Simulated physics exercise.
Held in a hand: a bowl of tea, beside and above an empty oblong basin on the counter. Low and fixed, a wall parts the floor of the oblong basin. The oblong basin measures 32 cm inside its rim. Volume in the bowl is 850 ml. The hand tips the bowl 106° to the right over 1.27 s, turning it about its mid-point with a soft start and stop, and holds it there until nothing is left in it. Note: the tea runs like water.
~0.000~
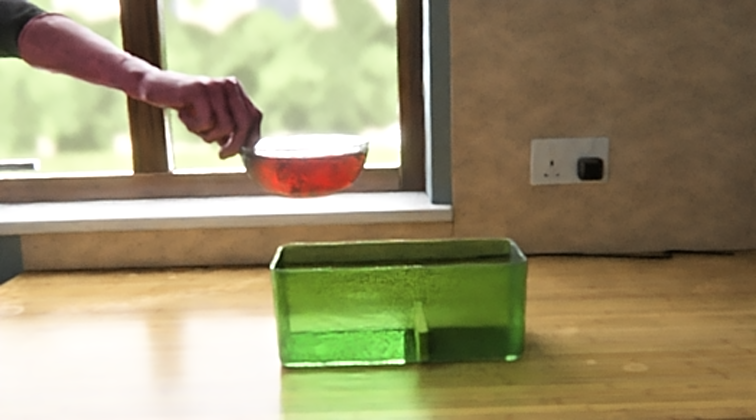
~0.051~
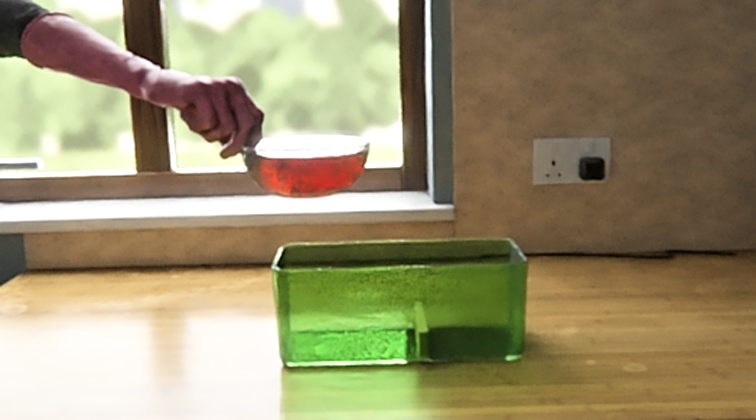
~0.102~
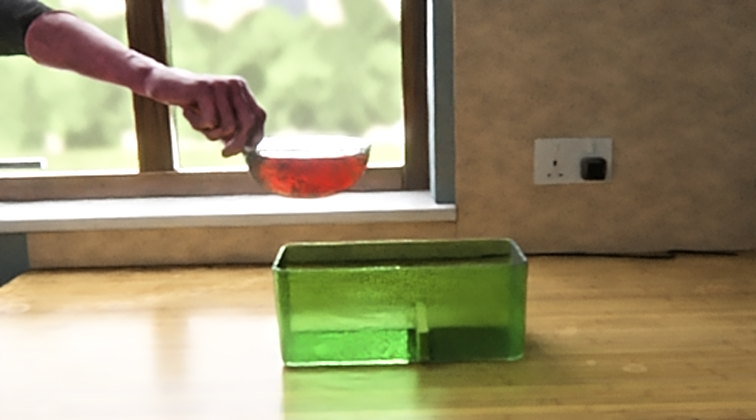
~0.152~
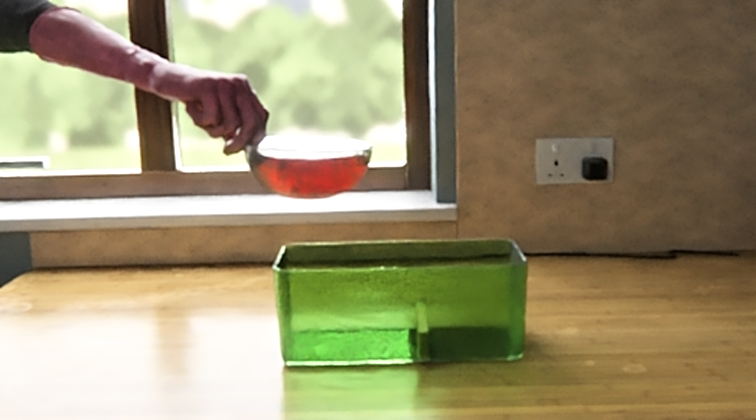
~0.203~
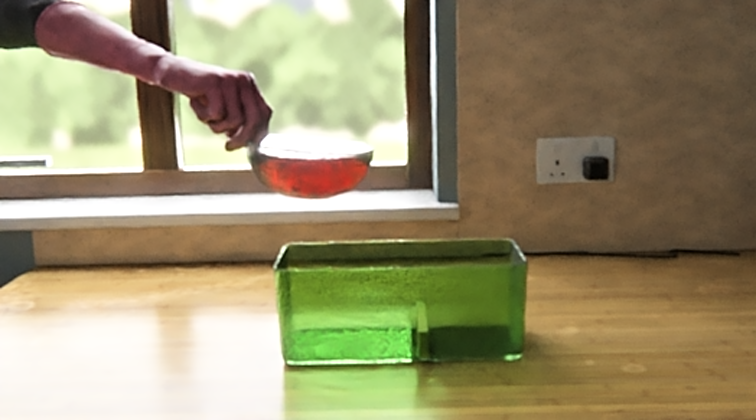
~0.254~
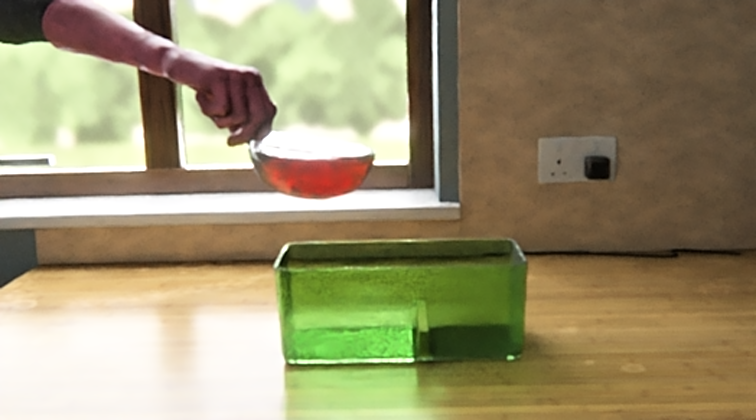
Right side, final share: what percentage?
55 per cent.
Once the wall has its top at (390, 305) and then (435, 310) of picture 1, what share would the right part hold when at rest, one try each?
The first try gives 80 percent and the second 30 percent.
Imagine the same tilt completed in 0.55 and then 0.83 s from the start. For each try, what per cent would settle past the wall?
35 then 45 %.
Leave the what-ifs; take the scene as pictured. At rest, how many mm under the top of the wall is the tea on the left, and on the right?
Close to 22 mm left and close to 10 mm right.
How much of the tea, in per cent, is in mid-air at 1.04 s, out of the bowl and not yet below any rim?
I'd say some 2 per cent is in the air.
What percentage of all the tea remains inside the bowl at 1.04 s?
1 %.
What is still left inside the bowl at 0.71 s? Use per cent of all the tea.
Roughly 36 %.
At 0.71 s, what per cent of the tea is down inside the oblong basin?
32 %, roughly.
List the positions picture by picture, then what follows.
In the first frame, tilt 0°; pouring edge (369, 142); surface from (243, 151) to (366, 148); the oblong basin's rim runs from (276, 259) to (519, 252); the wall's top is at (420, 317).
In the second frame, tilt 0°; pouring edge (370, 143); surface from (244, 152) to (367, 149).
In the third frame, tilt 2°; pouring edge (371, 145); surface from (247, 152) to (369, 150).
In the fourth frame, tilt 4°; pouring edge (372, 147); surface from (249, 152) to (370, 151).
In the fifth frame, tilt 7°; pouring edge (374, 151); surface from (251, 151) to (371, 152).
In the sixth frame, tilt 10°; pouring edge (375, 155); surface from (253, 151) to (373, 151).
Then, 0.71 s in, the tilt is 63° and 36 per cent is still to pour, 7 is left of the wall and 24 right of it.
Then, 1.04 s in, the tilt is 98° and 1 per cent is still to pour, 40 is left of the wall and 56 right of it.
Then, 1.39 s in, the tilt is 106° and 0 per cent is still to pour, 44 is left of the wall and 55 right of it.
Then, 1.77 s in, the tilt is 106° and 0 per cent is still to pour, 44 is left of the wall and 55 right of it.
Finally, 44 per cent lies left of the wall, 55 right of it and 1 outside.
